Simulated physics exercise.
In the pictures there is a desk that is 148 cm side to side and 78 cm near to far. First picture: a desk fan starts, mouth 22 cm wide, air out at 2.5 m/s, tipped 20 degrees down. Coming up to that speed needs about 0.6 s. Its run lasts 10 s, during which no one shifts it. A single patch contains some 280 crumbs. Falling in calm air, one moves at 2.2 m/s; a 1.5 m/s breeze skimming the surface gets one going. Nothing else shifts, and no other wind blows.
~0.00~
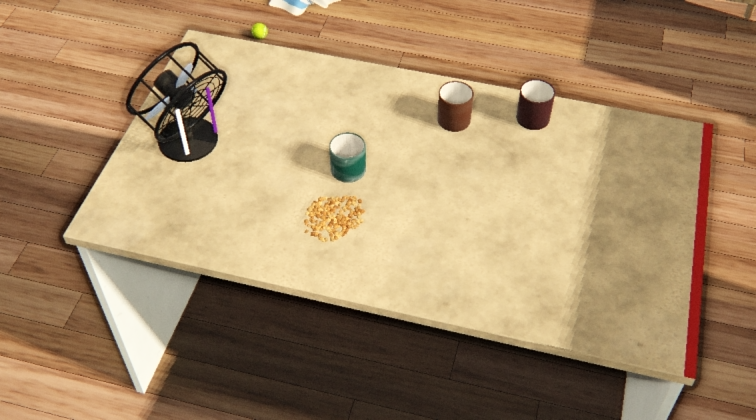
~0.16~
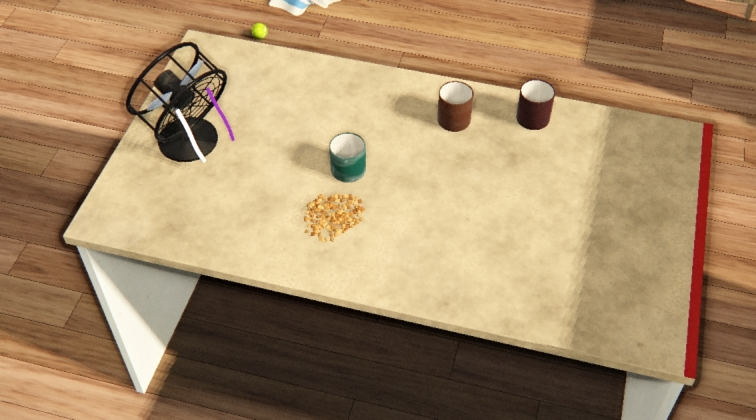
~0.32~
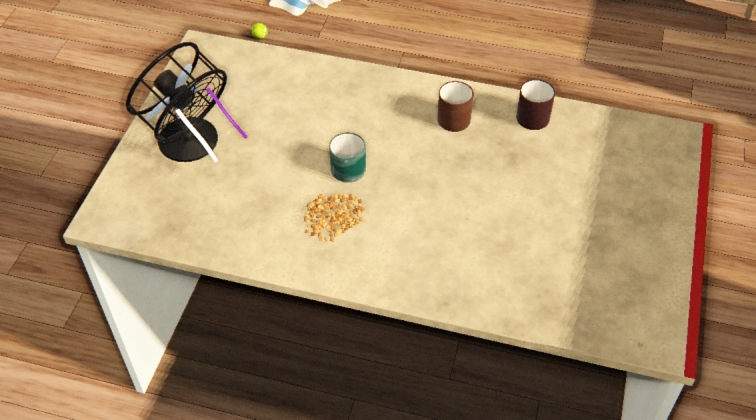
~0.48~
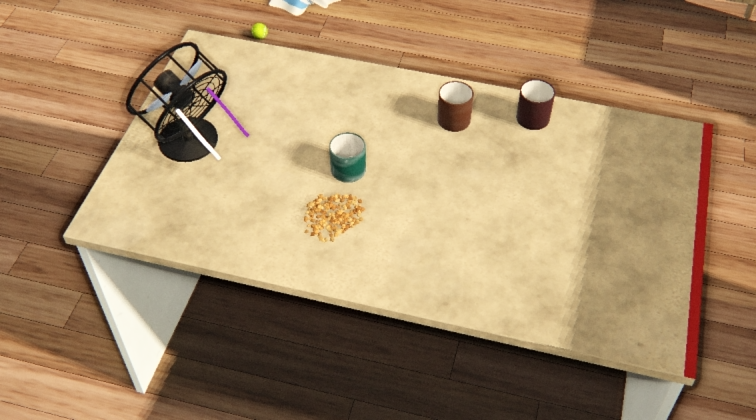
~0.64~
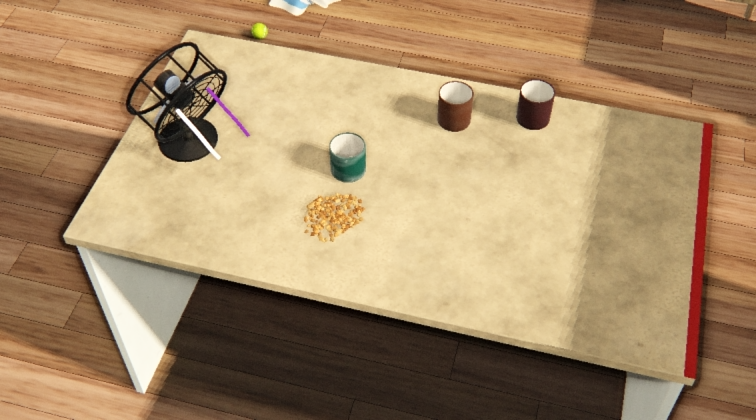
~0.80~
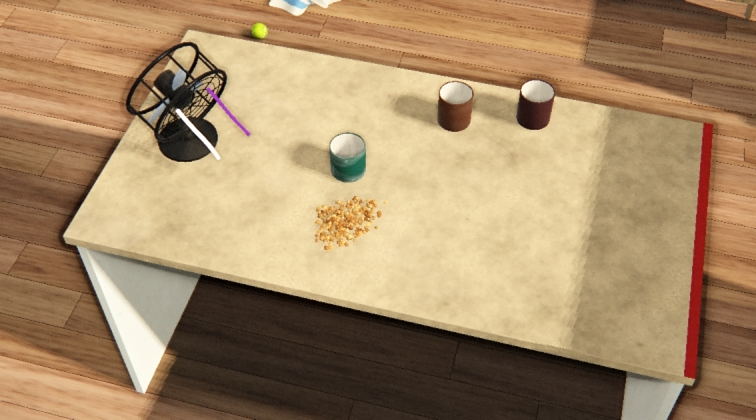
Two ribbons, one white and one purple, on a black desk fan at the left end of a pale, mottled desk swing outward to the right and stay lifted, seen from above at an angle on a wooden floor. A teal mug stands near golden crumbs, with brown and dark maroon mugs behind and a red right edge. Lastly, the crumbs shift slightly rightward while the camera stays still.
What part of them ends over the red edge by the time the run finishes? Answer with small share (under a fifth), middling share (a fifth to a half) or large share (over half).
A middling share.
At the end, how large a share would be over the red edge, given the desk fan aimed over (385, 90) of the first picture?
Result: Approx. 0 percent.
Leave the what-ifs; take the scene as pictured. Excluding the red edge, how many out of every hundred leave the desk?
I would put it at around 50 per cent.
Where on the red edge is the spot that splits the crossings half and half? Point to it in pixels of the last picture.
I'd point to somewhere near (699, 337).
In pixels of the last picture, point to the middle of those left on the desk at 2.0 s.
Somewhere about (594, 265), I'd say.
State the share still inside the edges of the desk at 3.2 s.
Close to 10 in a hundred are still there.
After 2.0 s, 29 % are over the red edge; the middle of those still in play is near (594, 265); 80 % have settled or left.
After 3.2 s, 34 % are over the red edge; 86 % have settled or left.
After 5.5 s, 38 % are over the red edge; 91 % have settled or left.
After 10.0 s, at the end, 38 % are over the red edge.
